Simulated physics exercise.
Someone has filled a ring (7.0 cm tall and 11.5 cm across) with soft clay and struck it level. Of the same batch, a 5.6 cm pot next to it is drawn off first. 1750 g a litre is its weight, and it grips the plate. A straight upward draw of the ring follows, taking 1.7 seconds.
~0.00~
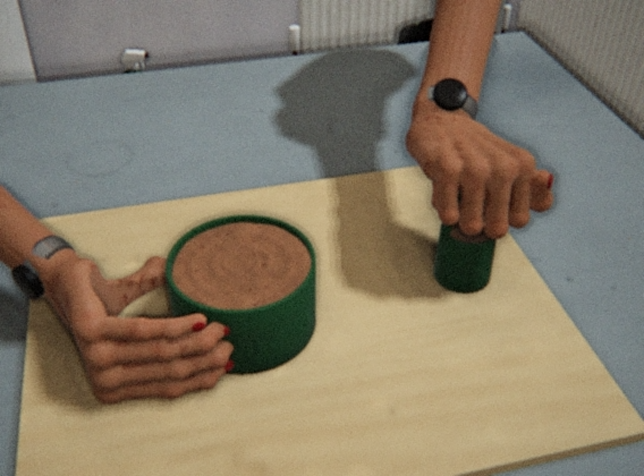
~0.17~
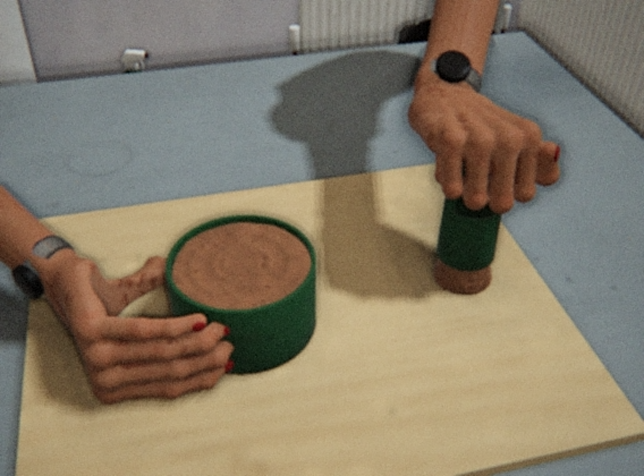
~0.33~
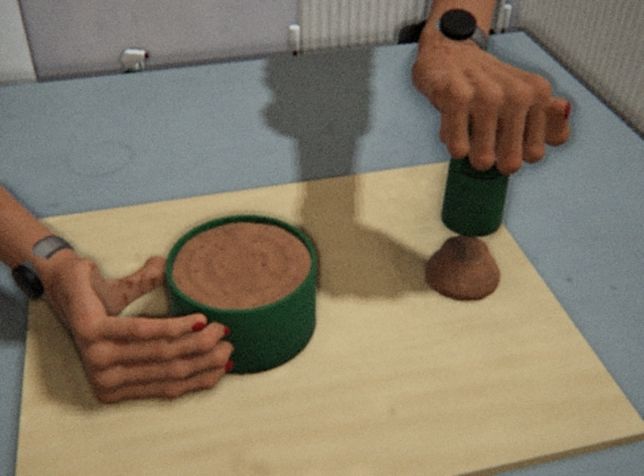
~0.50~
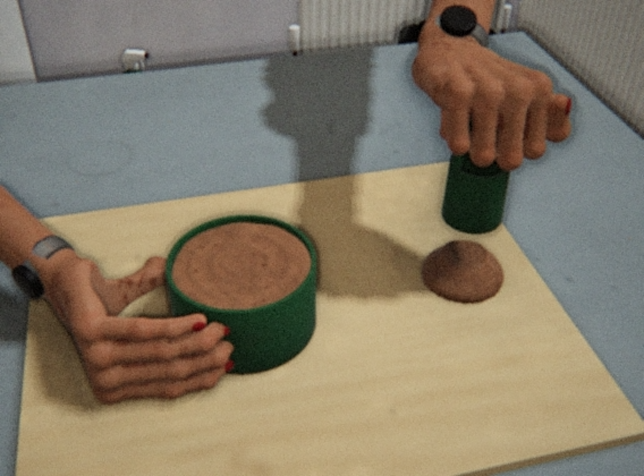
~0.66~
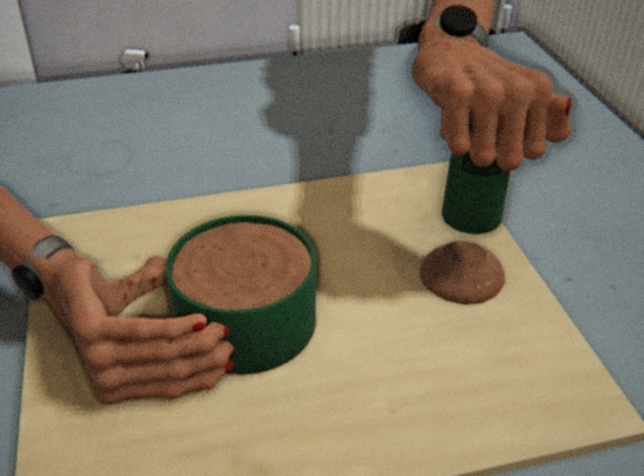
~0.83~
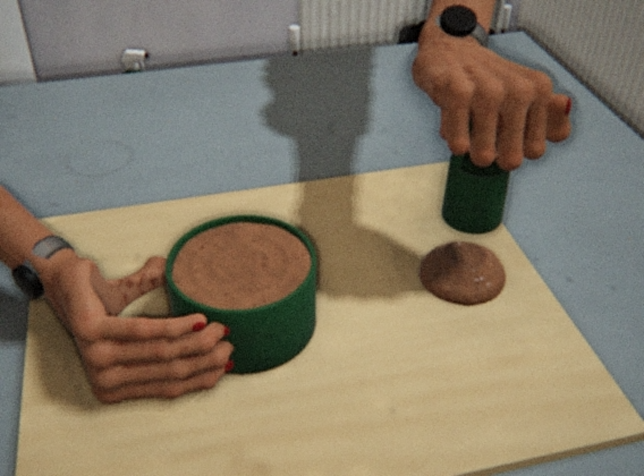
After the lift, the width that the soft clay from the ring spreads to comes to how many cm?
It comes to about 20.9 centimetres.
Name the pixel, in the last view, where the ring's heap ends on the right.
Somewhere near (365, 325) in pixels.
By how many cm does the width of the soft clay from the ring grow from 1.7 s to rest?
That works out to roughly 2.5 cm.
By 1.3 s, the ring is up 1.9 cm; the soft clay has come down 0.5 cm to 6.5 cm and is 14 cm wide.
By 1.7 s, the ring is up 4.5 cm; the soft clay has come down 2.8 cm to 4.2 cm and is 18 cm wide.
By 2.1 s, the ring is up 7.1 cm; the soft clay has come down 3.5 cm to 3.5 cm and is 20 cm wide.
By 2.6 s, the ring is clear; the soft clay has come down 3.7 cm to 3.3 cm and is 21 cm wide.
By 3.4 s, at rest, the ring is clear; the soft clay has come down 3.7 cm to 3.3 cm and is 21 cm wide.
